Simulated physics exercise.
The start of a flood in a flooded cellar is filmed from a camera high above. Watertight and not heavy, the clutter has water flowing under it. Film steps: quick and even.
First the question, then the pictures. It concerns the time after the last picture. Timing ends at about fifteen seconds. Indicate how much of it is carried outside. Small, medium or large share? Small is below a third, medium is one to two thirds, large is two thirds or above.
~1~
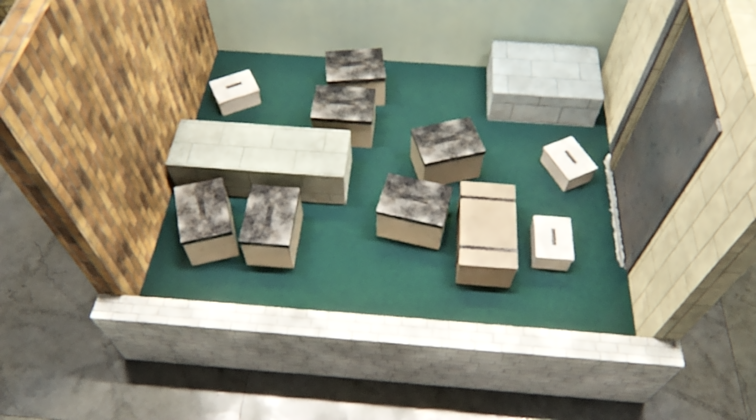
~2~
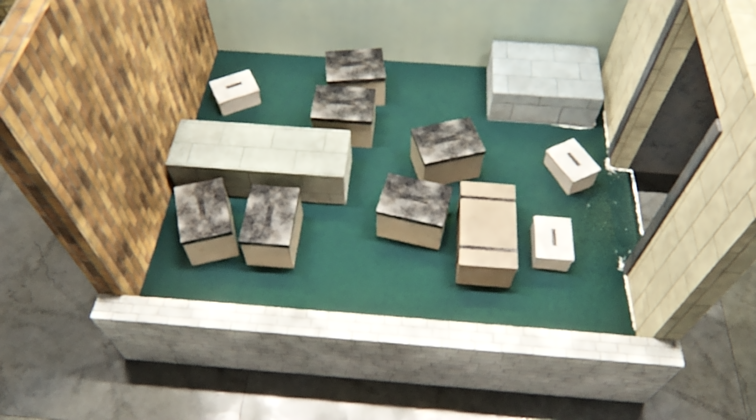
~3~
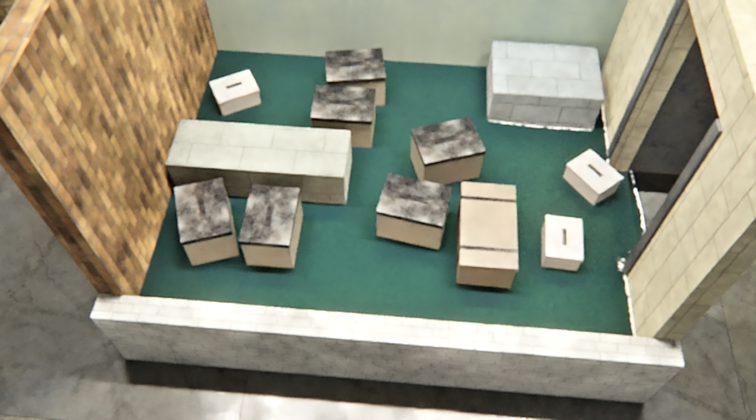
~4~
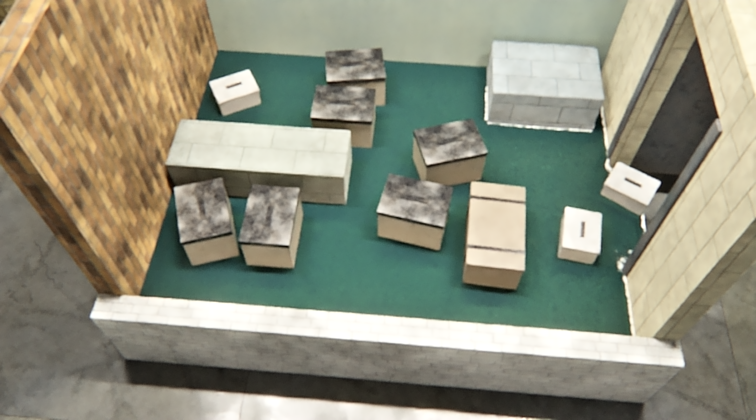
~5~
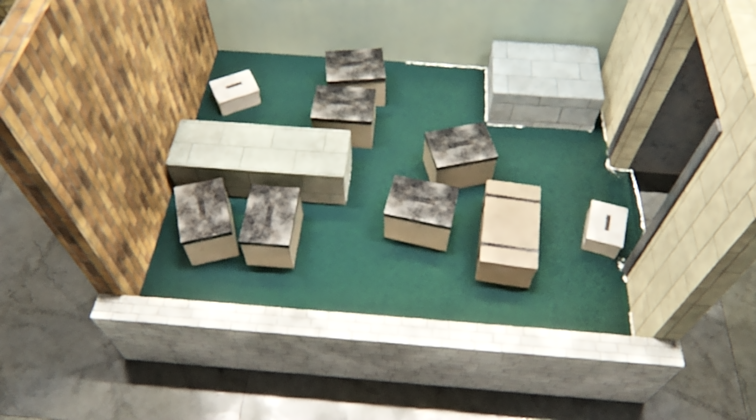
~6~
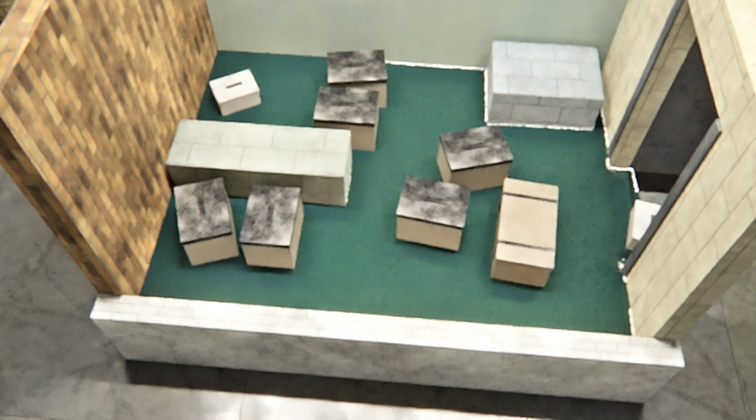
A large share.
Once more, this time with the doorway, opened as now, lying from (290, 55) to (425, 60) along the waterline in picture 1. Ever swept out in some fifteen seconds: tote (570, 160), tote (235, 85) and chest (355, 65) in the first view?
In the order given, it's escaped, escaped, escaped.
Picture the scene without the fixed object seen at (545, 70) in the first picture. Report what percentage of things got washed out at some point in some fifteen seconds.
It comes to some 60 per cent of the lot.
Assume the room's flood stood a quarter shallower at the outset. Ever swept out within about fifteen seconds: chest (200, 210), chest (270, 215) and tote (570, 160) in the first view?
Log - object 1: Still there; object 2: Still there; object 3: Lost.
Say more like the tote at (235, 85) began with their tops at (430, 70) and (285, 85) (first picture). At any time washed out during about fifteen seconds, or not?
Result, in listed order: Exits / not lost.
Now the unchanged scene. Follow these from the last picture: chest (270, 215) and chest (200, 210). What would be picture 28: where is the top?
First one at roughly (435, 229), second at roughly (281, 224).
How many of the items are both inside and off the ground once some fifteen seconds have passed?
By my count, 3.
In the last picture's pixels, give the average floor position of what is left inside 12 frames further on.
What remains is centred near (344, 192).
A moment on, 2 of 10 are out; 8 afloat.
Next, 5 of 10 are out; 5 afloat.
Later, 5 of 10 are out; 5 afloat.
In the end, 7 of 10 are out; 3 afloat.
